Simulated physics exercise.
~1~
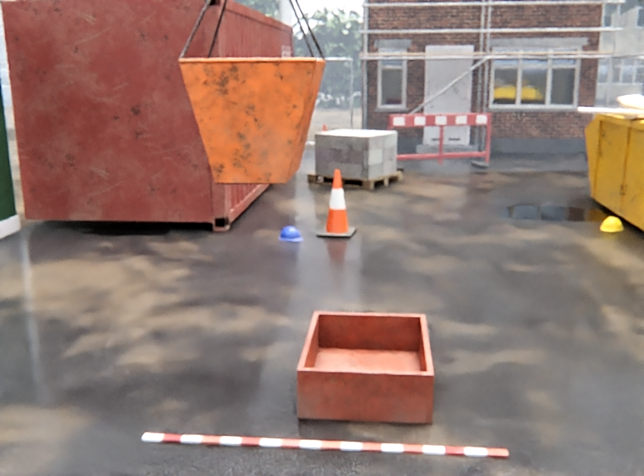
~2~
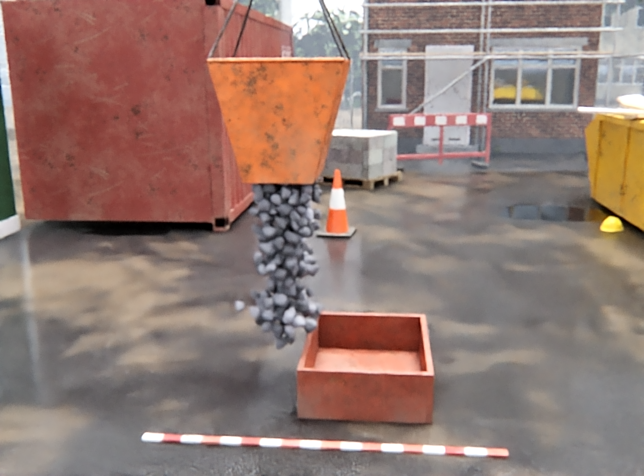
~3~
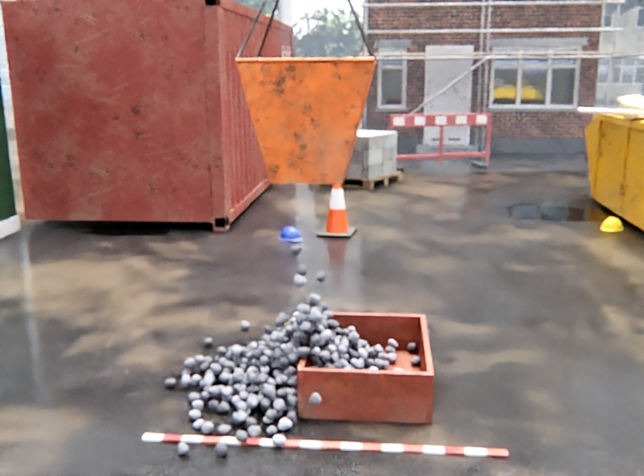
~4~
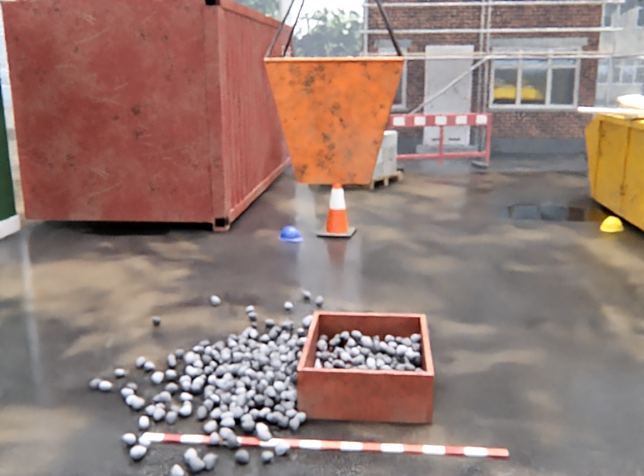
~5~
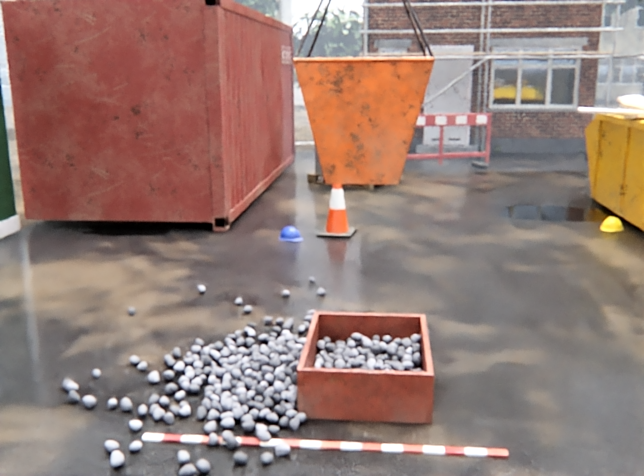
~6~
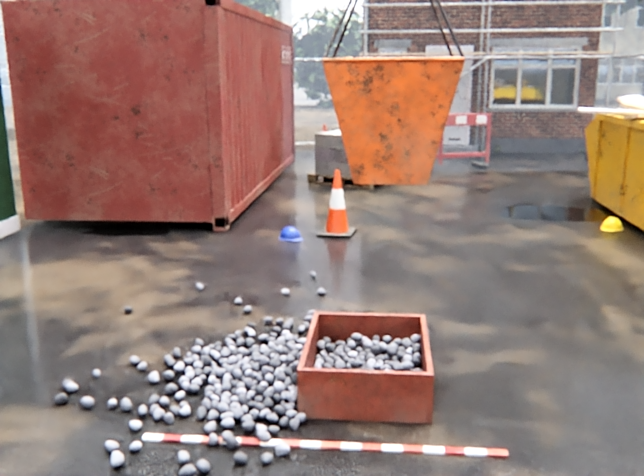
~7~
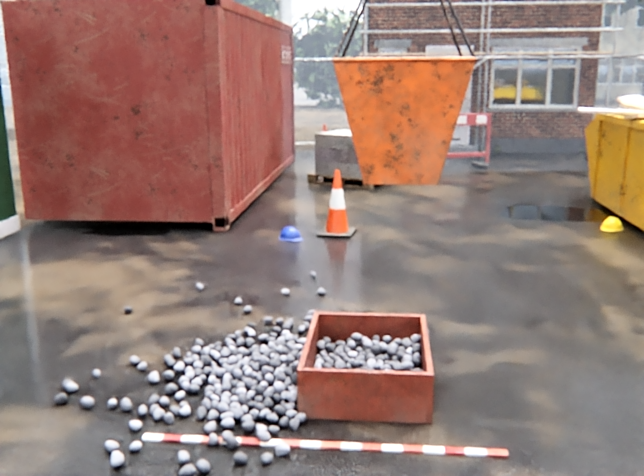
At first, an orange skip hangs from cables above a wet building yard, up and to the left of an open reddish bin, with a striped staff lying in front. As the skip moves right, its bottom opens and a dense stream of grey stones pours down just left of the bin. The stones pile against the bin's left side, some landing inside and others rolling outward. The emptied skip keeps drifting right, then slows near the brick building. At the end, most stones lie scattered left of the bin, while a smaller share rests inside it.
